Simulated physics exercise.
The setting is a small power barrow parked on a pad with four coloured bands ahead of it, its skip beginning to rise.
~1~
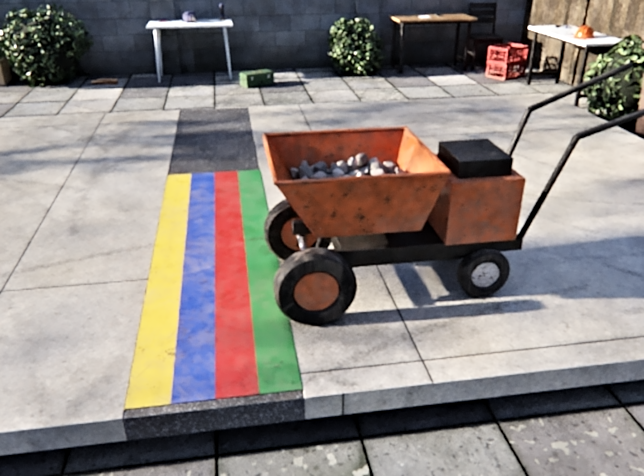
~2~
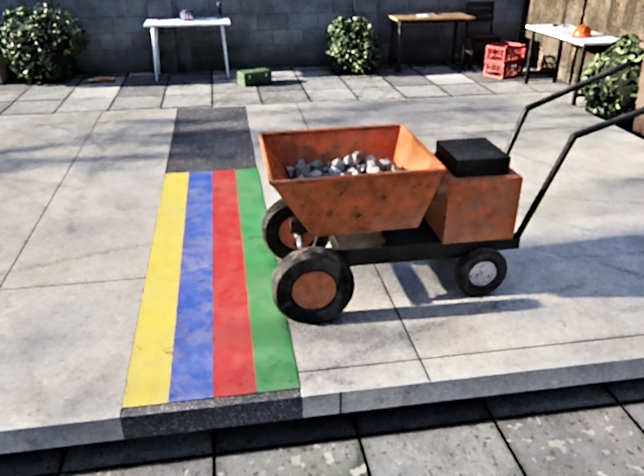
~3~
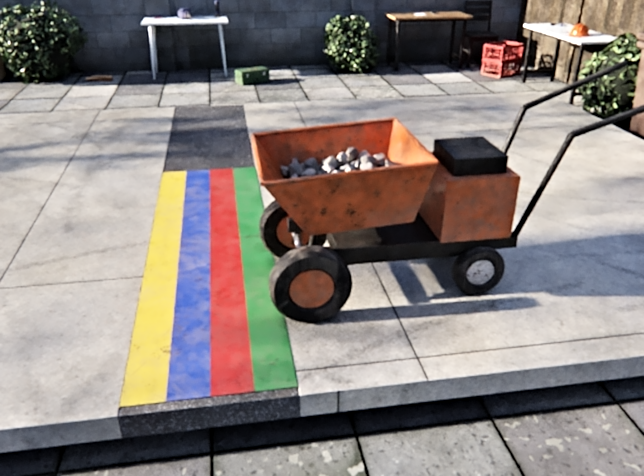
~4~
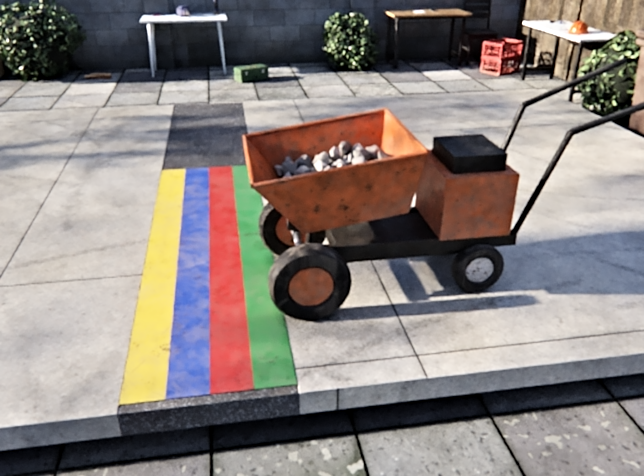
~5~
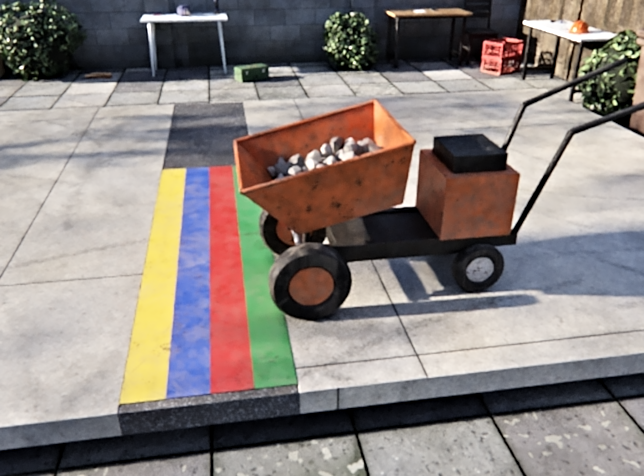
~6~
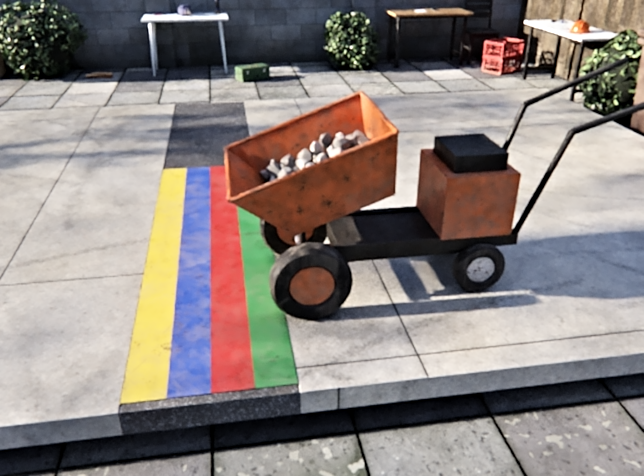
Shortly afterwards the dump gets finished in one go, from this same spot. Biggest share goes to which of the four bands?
Biggest share: Yellow.
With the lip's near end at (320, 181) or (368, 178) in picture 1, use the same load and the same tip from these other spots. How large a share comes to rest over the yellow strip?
The first gives 20 %, the second 0 %.
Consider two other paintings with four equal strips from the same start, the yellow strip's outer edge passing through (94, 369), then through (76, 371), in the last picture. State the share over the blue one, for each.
40 % and 40 %.
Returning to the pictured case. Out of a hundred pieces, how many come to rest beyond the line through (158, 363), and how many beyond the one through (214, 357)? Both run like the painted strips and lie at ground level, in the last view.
Result, first then second: 40 %, 70 %.
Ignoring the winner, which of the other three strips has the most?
That blue strip comes second.
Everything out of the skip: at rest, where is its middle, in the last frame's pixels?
Near (159, 289).
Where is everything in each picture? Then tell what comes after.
In the first picture, lip of the skip (276, 184), level; top of the load (360, 180), broken stones; green strip (275, 352); red strip (235, 356); blue strip (195, 360); yellow strip (153, 364).
In the second picture, lip of the skip (272, 183), level; top of the load (356, 178).
In the third picture, lip of the skip (263, 184), tipped barely; top of the load (360, 179).
In the fourth picture, lip of the skip (253, 186), tipped a little; top of the load (368, 172).
In the fifth picture, lip of the skip (242, 192), tipped a little; top of the load (365, 165).
In the sixth picture, lip of the skip (230, 201), tipped clearly; top of the load (355, 159); green strip (271, 346); red strip (231, 350); blue strip (190, 355); yellow strip (149, 359).
Just after the last frame, skip tipped steeply; every one in the skip.
A moment on, skip tipped right over; the larger part in the skip; just a few over the blue strip; about a tenth over the yellow strip; just a few off the paint.
Further on, skip tipped right over; roughly a third in the skip; about a tenth over the blue strip; roughly a third over the yellow strip; roughly a quarter off the paint.
When it is over, skip tipped right over; roughly a quarter in the skip; not one over the green strip; not one over the red strip; roughly a quarter over the blue strip; roughly a third over the yellow strip; roughly a quarter off the paint.
